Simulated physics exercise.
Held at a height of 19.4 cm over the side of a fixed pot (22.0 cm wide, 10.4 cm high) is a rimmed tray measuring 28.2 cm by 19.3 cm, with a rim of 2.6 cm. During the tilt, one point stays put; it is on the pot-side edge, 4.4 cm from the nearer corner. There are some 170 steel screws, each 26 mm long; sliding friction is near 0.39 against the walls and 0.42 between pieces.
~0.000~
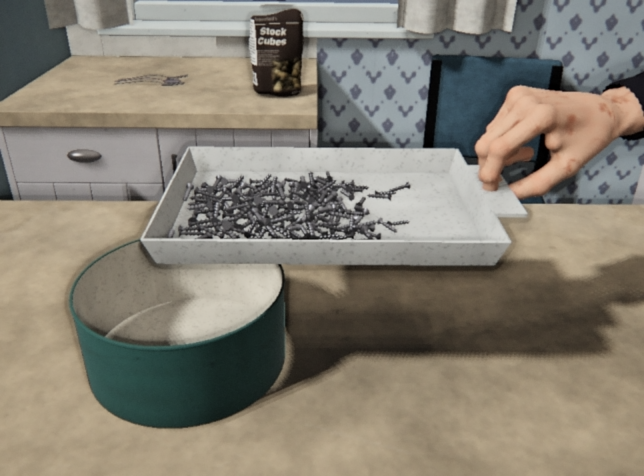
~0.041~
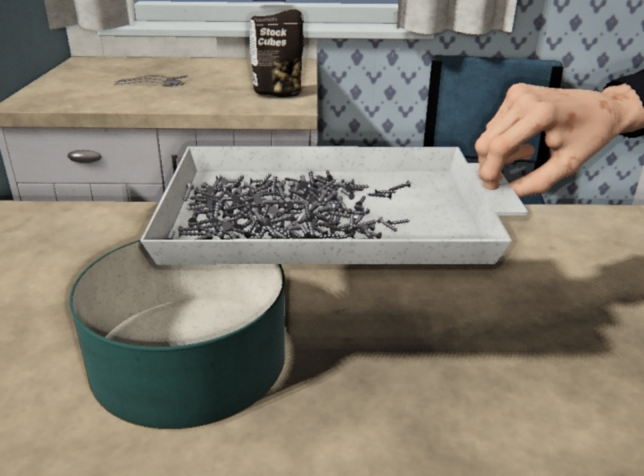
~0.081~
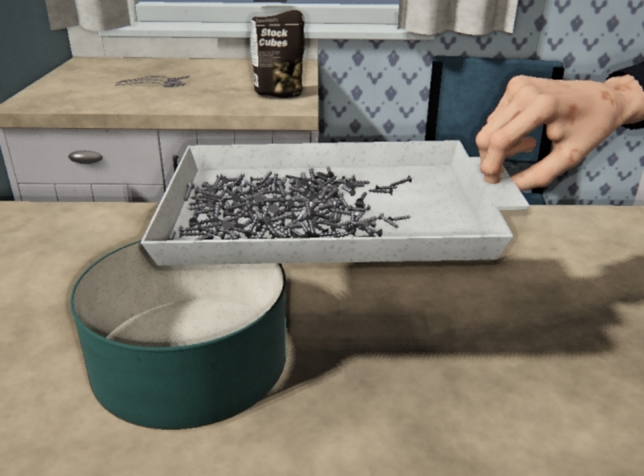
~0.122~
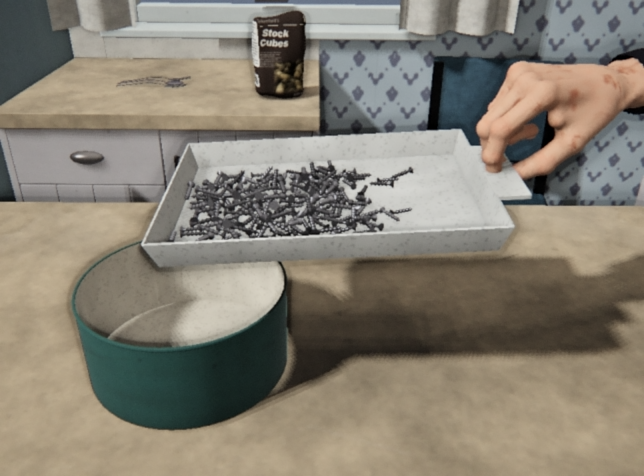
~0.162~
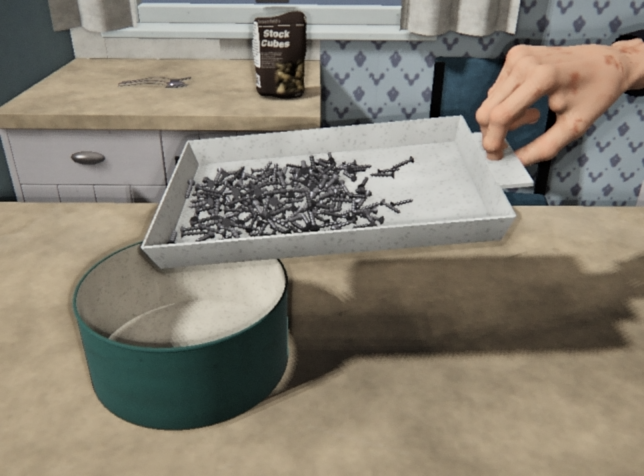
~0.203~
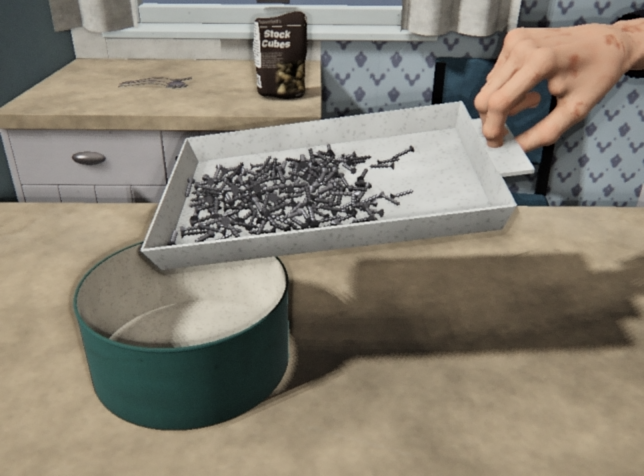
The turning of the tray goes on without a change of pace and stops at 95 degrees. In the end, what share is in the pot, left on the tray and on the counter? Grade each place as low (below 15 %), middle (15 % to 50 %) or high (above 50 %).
Pot - middle; left on the tray - low; counter - high.
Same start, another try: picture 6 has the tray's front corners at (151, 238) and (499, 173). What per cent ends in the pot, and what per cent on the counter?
Pot 85 % / counter 15 %.
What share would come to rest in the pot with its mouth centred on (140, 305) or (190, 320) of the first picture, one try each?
I'd say close to 95 percent for the first spot and 100 percent for the second.
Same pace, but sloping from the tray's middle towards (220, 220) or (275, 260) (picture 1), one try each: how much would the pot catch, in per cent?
That would be close to 80 per cent, then close to 5 per cent.
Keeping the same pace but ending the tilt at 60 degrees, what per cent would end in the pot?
Roughly 5 percent.
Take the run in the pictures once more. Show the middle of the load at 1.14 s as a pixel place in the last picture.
I'd put it close to (150, 245).
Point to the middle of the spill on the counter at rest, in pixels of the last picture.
It comes to rest with its centre close to (113, 466).
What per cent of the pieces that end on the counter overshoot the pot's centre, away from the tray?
Around 80 per cent, give or take.
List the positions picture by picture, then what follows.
In the first picture, tray tilt 0 degrees, front corners at (153, 235) and (499, 237); middle of the pieces at (289, 213); pot at (180, 280).
In the second picture, tray tilt 1 degrees, front corners at (153, 236) and (499, 236); middle of the pieces at (290, 212).
In the third picture, tray tilt 2 degrees, front corners at (154, 237) and (500, 231); middle of the pieces at (290, 210).
In the fourth picture, tray tilt 4 degrees, front corners at (154, 239) and (502, 222), lowest corner left front; middle of the pieces at (291, 206).
In the fifth picture, tray tilt 7 degrees, front corners at (153, 242) and (503, 212), lowest corner left front; middle of the pieces at (291, 202).
In the sixth picture, tray tilt 10 degrees, front corners at (153, 244) and (503, 201), lowest corner left front; middle of the pieces at (291, 197); pot at (184, 282). The tray's pace is about 70 degrees a second.
After 0.76 s, tilt 50 degrees; the tray holds 100 %, the pot 0 %.
After 1.14 s, tilt 77 degrees; the tray holds 85 %, the pot 0 %.
After 1.60 s, tilt 95 degrees; the tray holds 0 %, the pot 25 %.
In the end, at 2.5 s, pot 25 %, tray 0 %, counter 75 %.
